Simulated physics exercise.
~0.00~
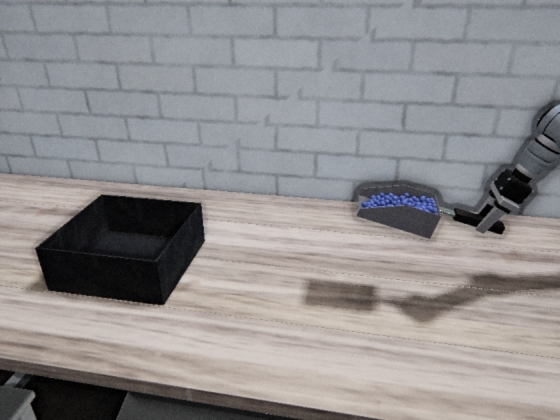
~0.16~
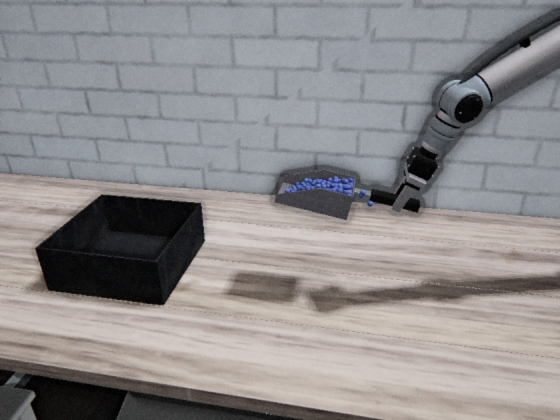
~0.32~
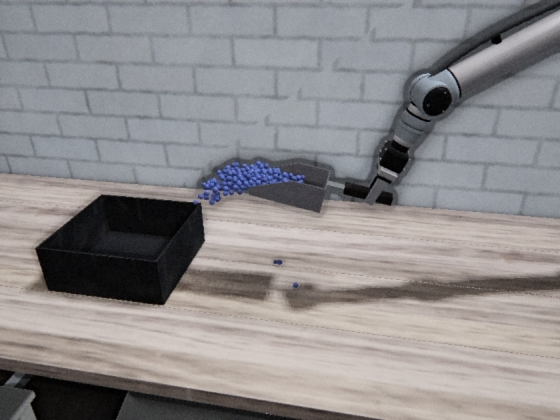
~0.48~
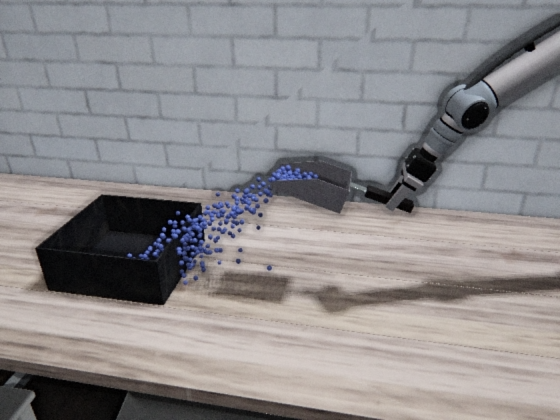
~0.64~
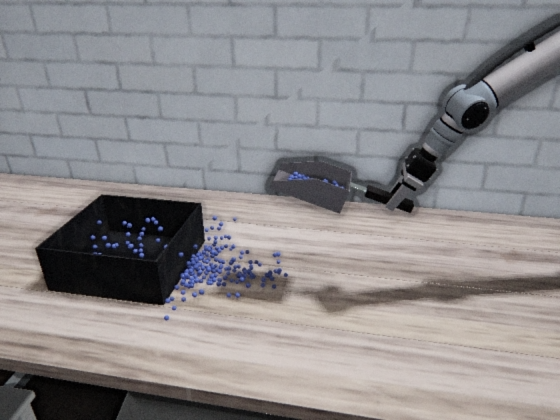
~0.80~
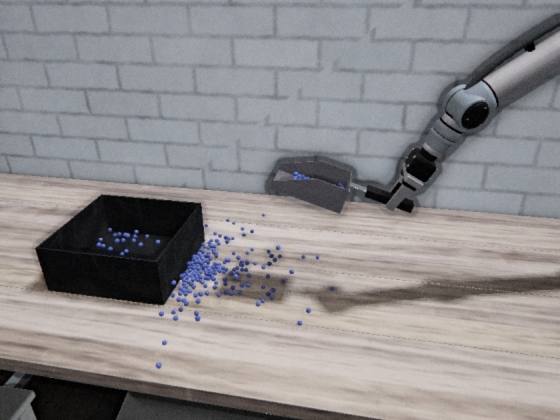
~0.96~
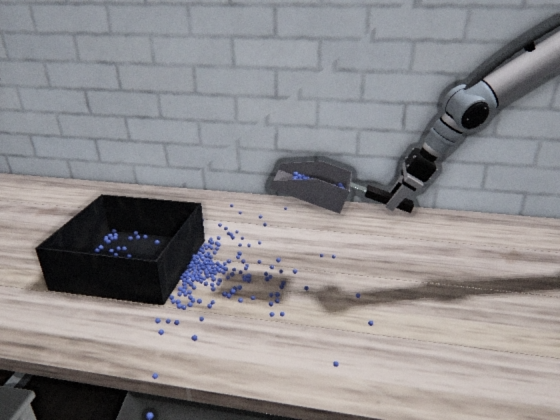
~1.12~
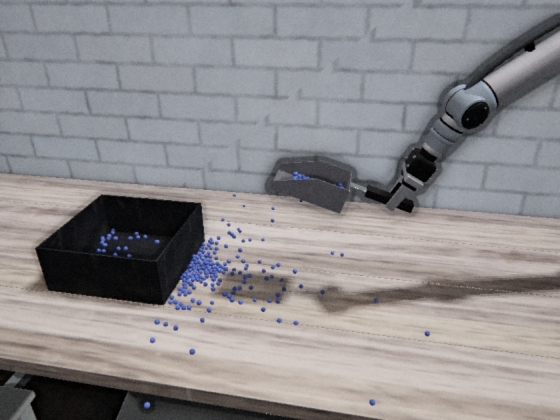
A robot arm swings a scoop left, flinging blue beads partly into a black bin, mostly outside.
